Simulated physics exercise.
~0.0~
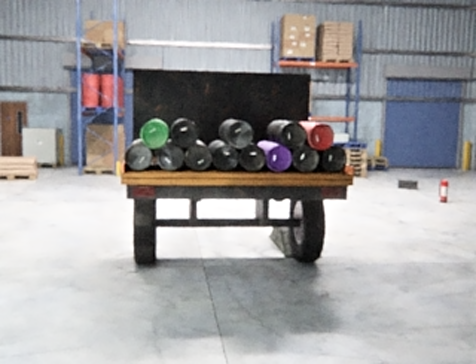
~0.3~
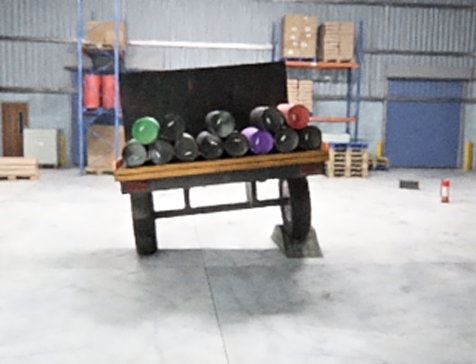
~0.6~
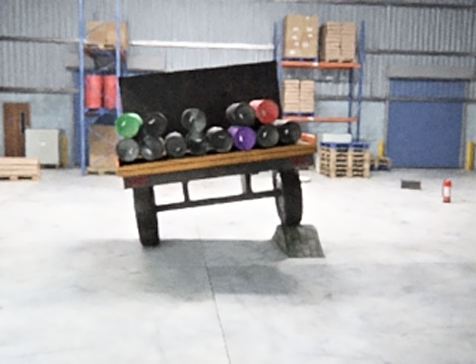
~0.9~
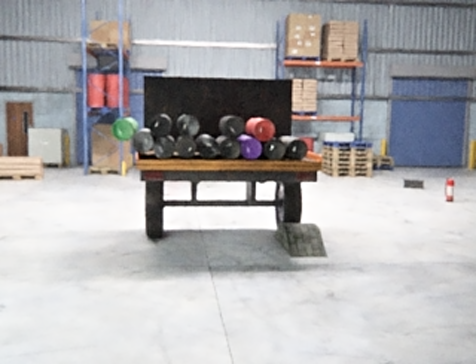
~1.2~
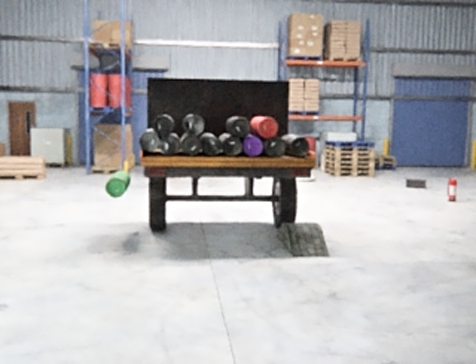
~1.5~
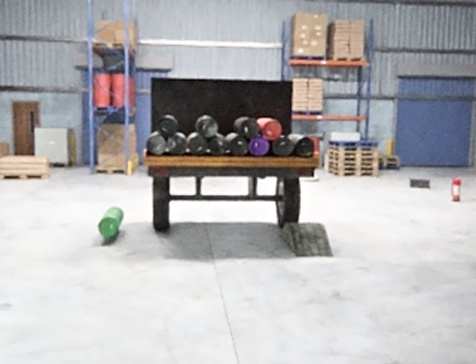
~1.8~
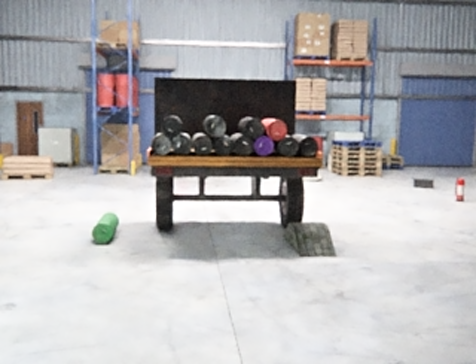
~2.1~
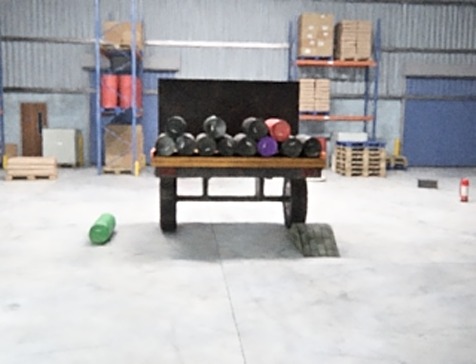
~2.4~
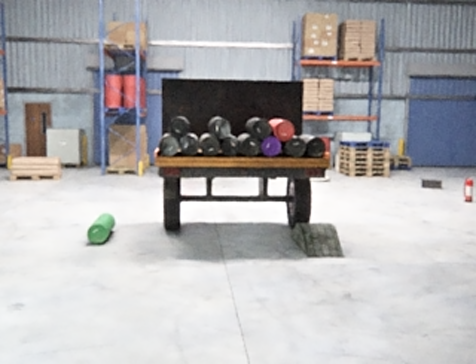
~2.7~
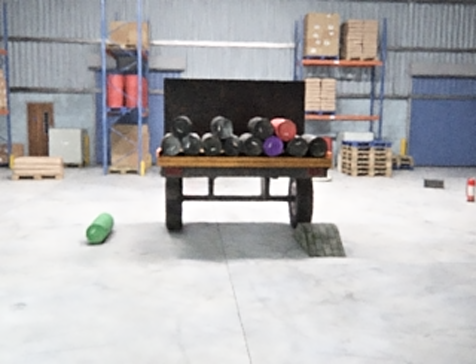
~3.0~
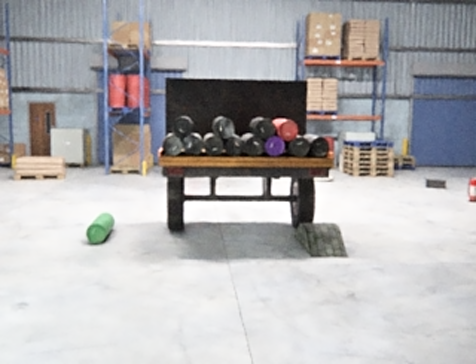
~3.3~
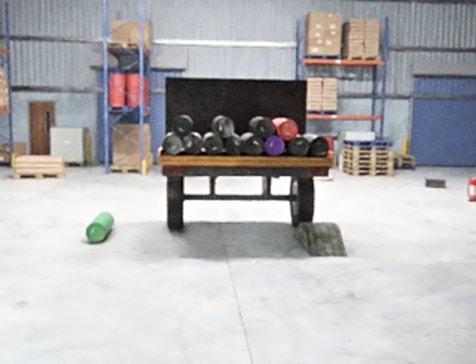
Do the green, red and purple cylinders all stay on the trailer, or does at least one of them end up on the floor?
At least one ends up on the floor. The green cylinder falls off the left side and lies on the floor, while the red one stays aboard and the purple one remains on the deck.
